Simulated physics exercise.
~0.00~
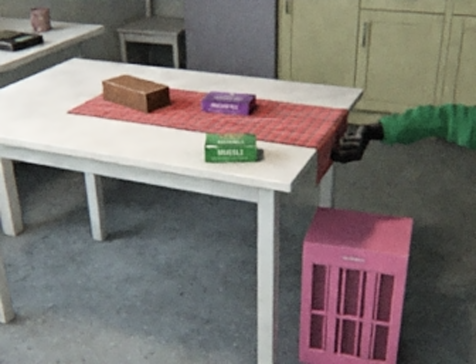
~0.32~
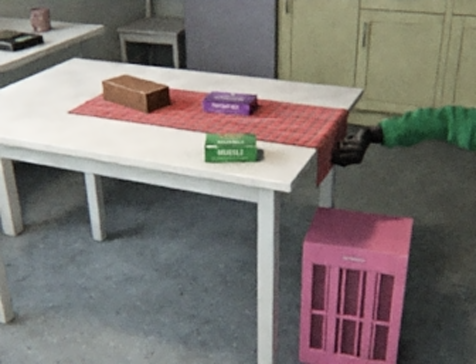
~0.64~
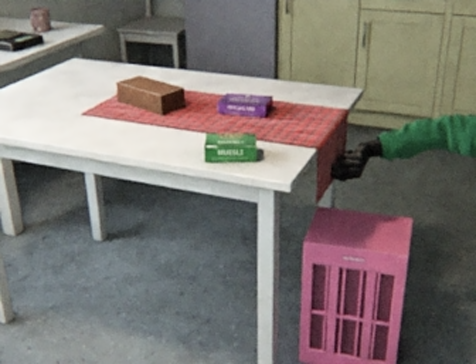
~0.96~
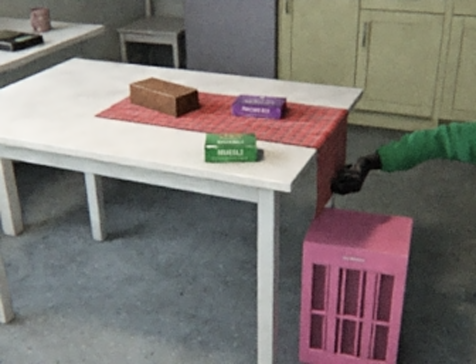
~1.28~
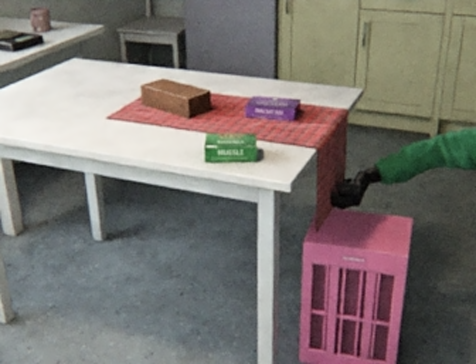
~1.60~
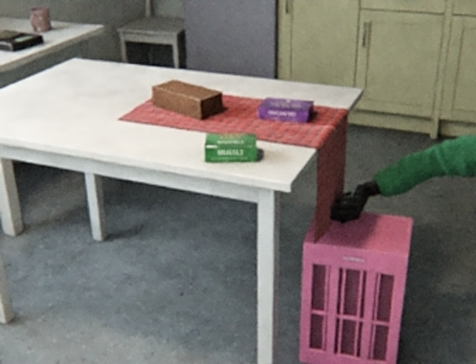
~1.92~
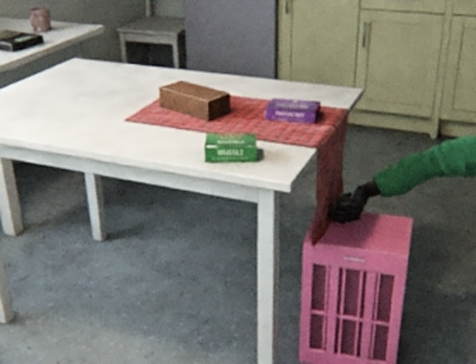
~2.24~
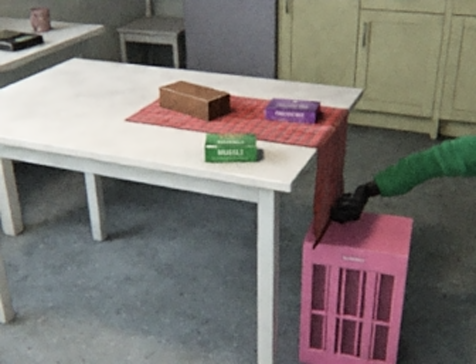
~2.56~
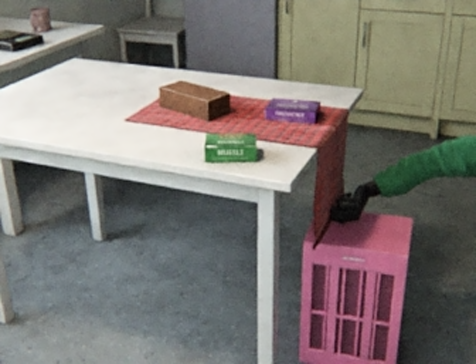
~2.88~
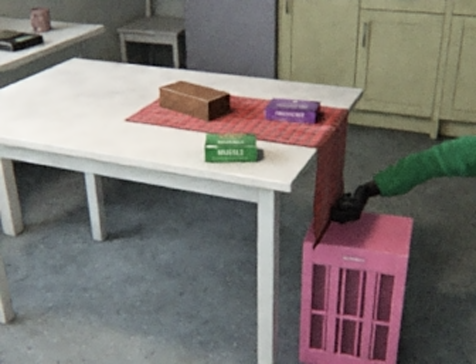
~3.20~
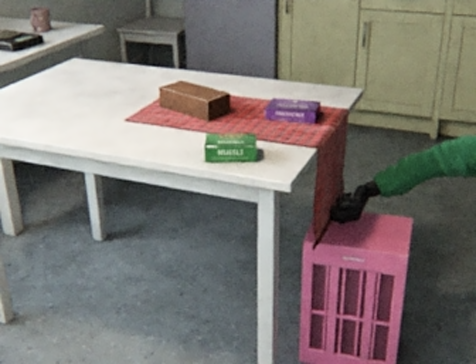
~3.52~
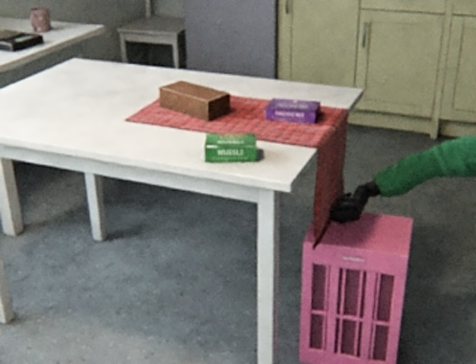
A gloved hand pulls the red runner down to the pink crate, shifting two boxes right.
